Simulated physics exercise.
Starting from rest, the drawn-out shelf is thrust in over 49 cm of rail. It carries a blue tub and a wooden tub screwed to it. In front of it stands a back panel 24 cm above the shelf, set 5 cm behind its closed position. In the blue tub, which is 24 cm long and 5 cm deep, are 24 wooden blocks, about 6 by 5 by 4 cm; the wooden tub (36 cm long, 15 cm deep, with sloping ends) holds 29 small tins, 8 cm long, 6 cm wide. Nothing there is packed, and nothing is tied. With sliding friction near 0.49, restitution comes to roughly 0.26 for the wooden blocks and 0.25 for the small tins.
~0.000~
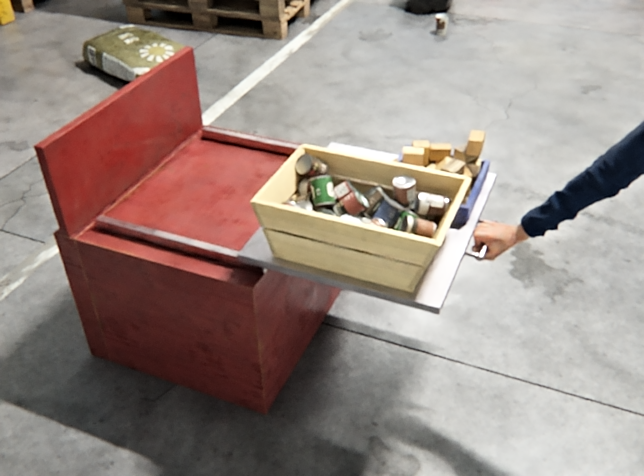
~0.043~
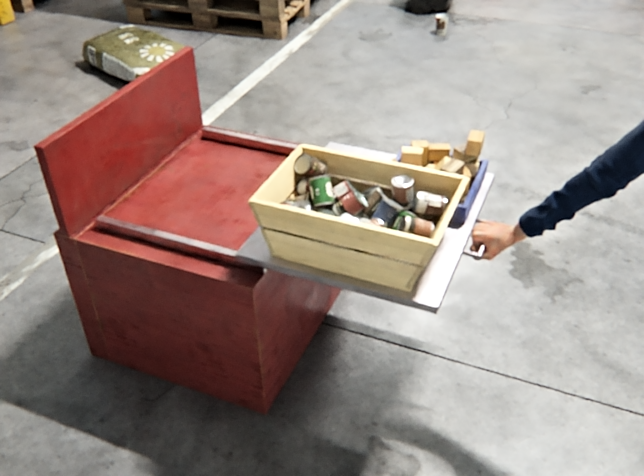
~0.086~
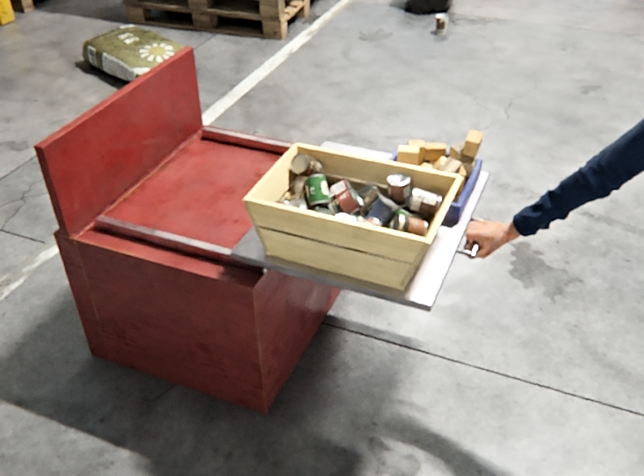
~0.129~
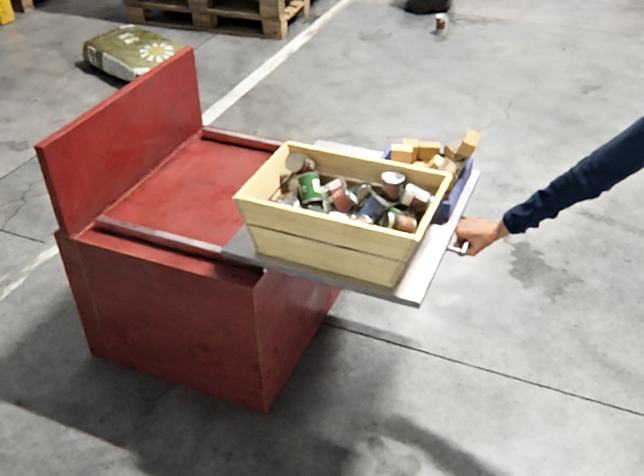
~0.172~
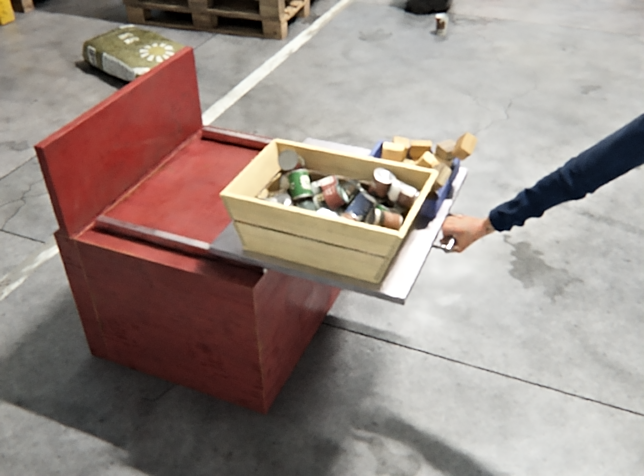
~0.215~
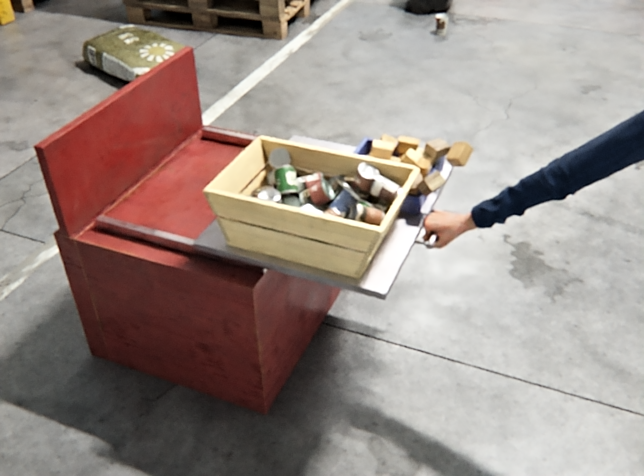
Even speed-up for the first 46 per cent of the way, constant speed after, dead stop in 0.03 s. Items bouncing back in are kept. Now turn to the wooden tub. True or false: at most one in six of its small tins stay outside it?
True, fewer than one in six end up outside.
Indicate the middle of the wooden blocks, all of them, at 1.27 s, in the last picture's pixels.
I'd say near (275, 149).
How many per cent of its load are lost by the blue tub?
Lost from the blue tub: 35 percent.
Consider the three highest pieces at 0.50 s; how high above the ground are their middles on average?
Their middles sit some 72 cm up.
After 0.42 s, end of travel.
After 0.50 s, 4 of 24 out of the blue tub and 0 of 29 out of the wooden tub.
After 0.62 s, 7 of 24 out of the blue tub and 0 of 29 out of the wooden tub.
After 0.84 s, 8 of 24 out of the blue tub and 0 of 29 out of the wooden tub.
Final count (at 1.27 s), 8 of 24 out of the blue tub and 0 of 29 out of the wooden tub. Asked share, 0 of 29, 0 per cent.
